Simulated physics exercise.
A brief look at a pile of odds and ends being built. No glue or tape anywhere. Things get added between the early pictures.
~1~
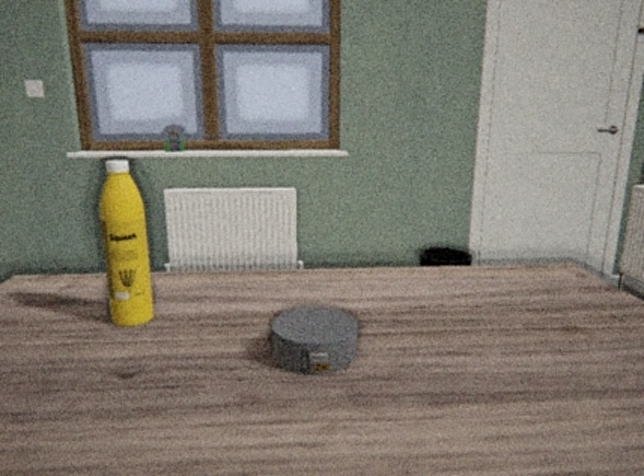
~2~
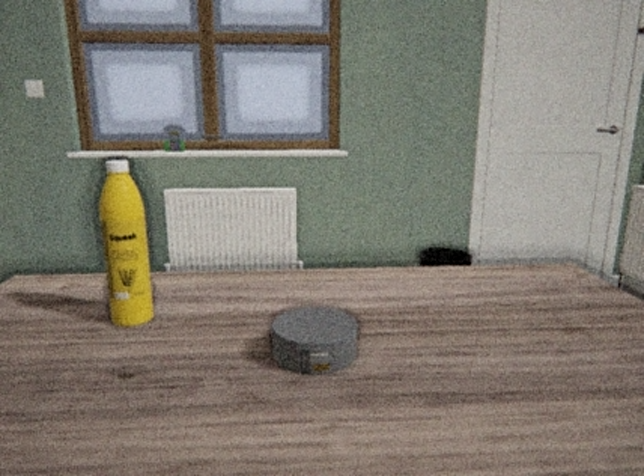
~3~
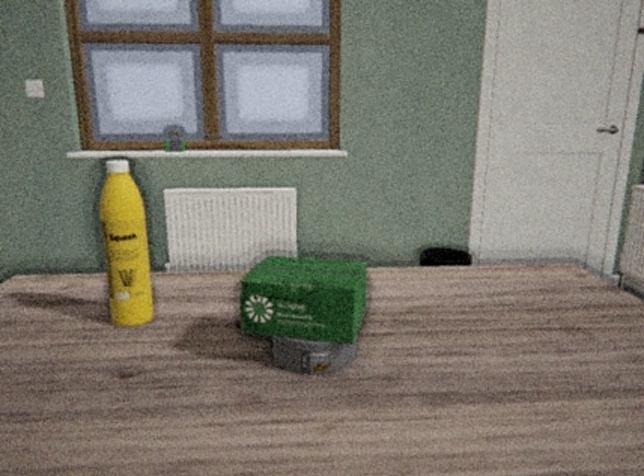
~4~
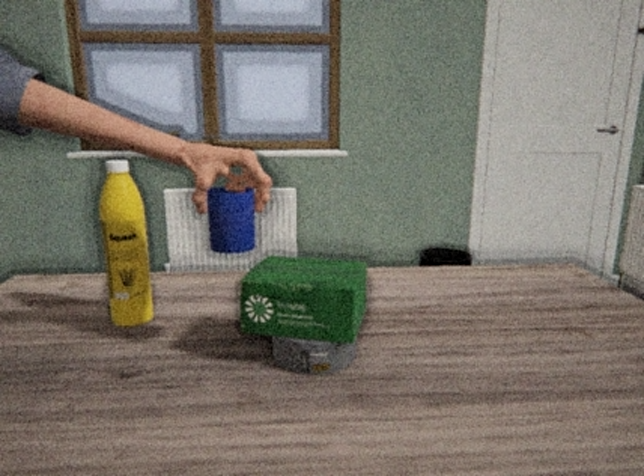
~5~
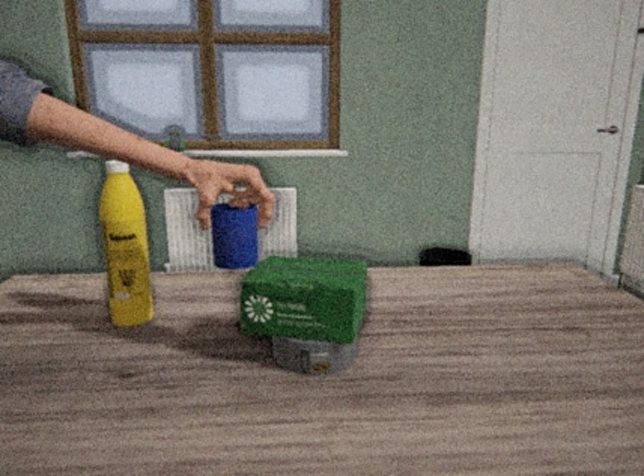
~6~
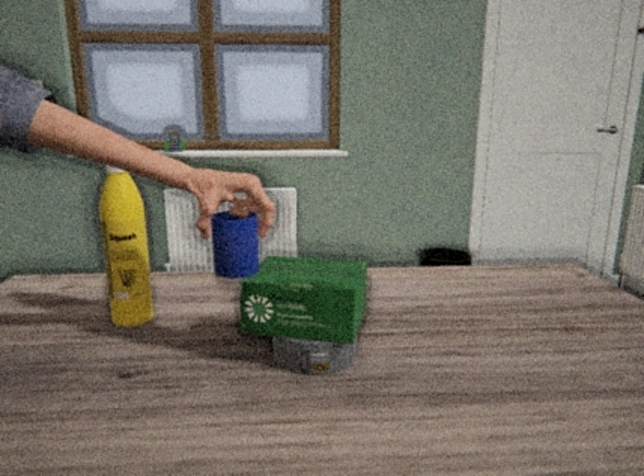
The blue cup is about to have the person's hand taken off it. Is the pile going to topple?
Yes, I predict a tumble.
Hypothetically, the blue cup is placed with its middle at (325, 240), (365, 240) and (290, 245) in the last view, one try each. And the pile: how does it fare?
In the first case it keeps its balance; in the second case it loses its balance; in the third case it holds.
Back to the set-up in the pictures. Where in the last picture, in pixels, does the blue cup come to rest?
At about (201, 329).
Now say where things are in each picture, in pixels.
In the first frame, the last thing is not in view yet; yellow bottle (125, 244).
In the second frame, the last thing is not in view yet; grey tub (315, 339).
In the third frame, the last thing is not in view yet; green box (307, 296).
In the fourth frame, still above its spot; blue cup (232, 219); yellow bottle (125, 244).
In the fifth frame, still above its spot; blue cup (235, 235).
In the sixth frame, set down, still held; blue cup (236, 244); green box (307, 296).
Then, 0.30 s past the last view, blue cup now fallen.
Then, 0.40 s past the last view, things are still on the move.
Finally, fallen, blue cup; the other 3 still in place. Final places as the last picture's camera would see them, blue cup near (201, 329). The pile comes apart.
